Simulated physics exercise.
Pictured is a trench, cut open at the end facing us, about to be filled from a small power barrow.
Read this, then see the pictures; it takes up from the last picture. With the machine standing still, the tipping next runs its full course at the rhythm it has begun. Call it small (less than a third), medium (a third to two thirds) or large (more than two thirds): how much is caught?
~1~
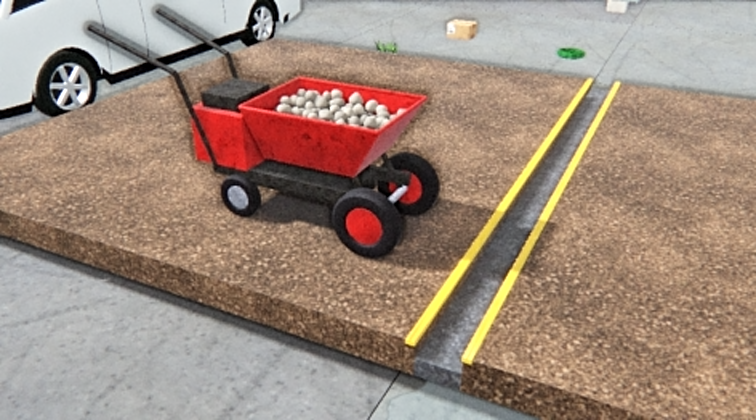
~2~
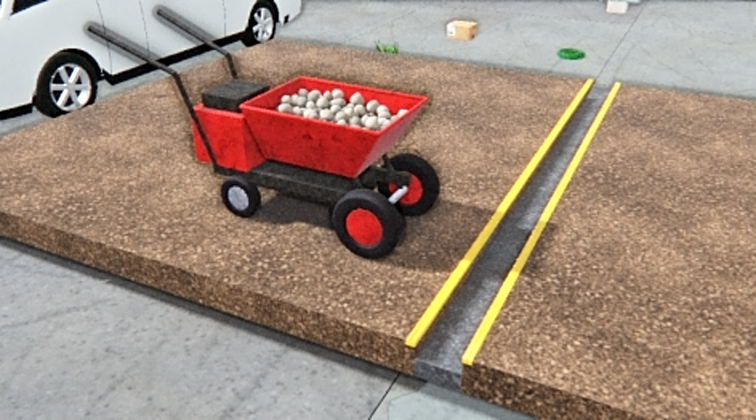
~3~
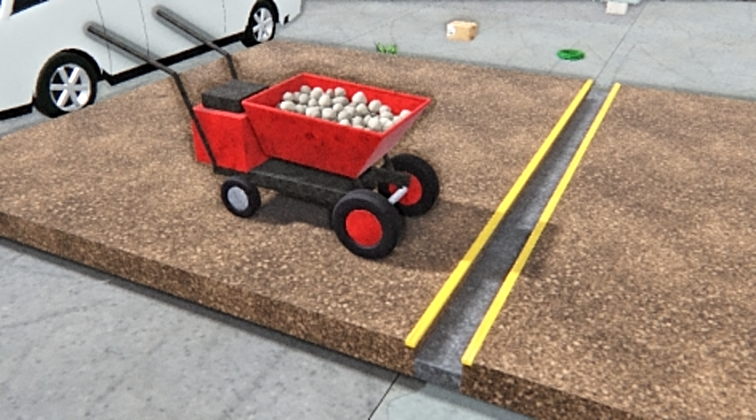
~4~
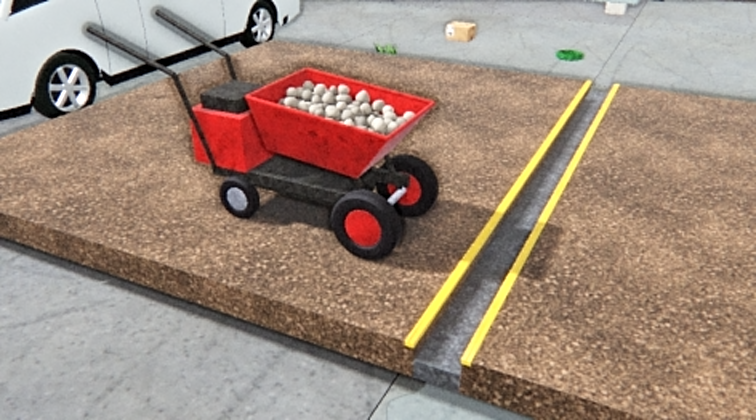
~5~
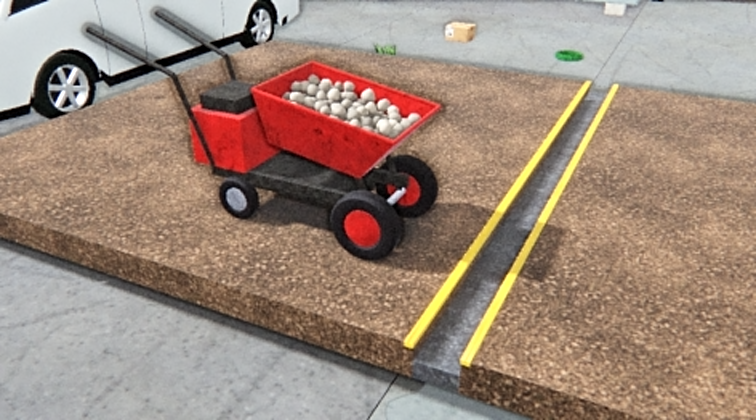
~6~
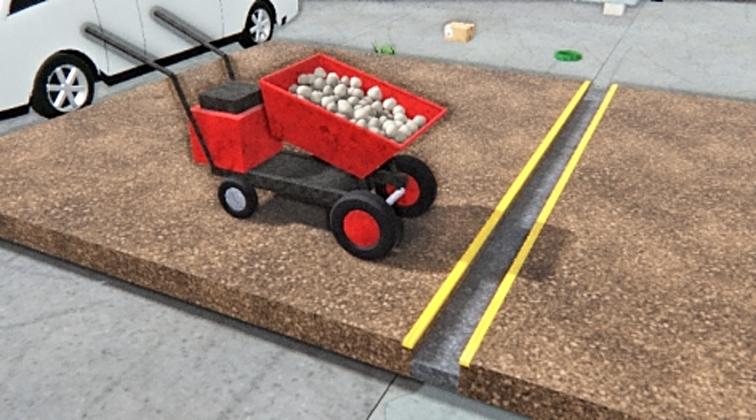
Medium.
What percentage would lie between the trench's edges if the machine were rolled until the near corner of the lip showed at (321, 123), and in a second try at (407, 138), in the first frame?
About 30 per cent for the first spot and about 20 per cent for the second.
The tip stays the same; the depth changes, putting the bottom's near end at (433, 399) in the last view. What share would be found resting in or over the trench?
Something close to 70 per cent.
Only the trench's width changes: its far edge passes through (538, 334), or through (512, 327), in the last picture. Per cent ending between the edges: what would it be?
The first case gives around 100 percent, and the second around 80 percent.
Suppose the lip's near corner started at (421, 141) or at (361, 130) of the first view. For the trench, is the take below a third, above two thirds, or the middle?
First under a third, then one to two thirds.
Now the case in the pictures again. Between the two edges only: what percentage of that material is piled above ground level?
My estimate would be close to 50 per cent.
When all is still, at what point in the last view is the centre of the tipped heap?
Resting centre, last frame: Roughly (505, 259).
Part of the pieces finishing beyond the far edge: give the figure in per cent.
Some 40 per cent.
Soon, skip tipped steeply; all in the skip.
A while on, skip tipped right over; most in the skip; a small part in or heaped over the trench; a stray few beyond it; a small part falling.
Towards the end, skip tipped right over; about a quarter in the skip; a stray few short of the trench; about a third in or heaped over the trench; about a third beyond it; a stray few falling.
Finally, skip tipped right over; a stray few in the skip; a small part short of the trench; about half in or heaped over the trench; about a third beyond it.
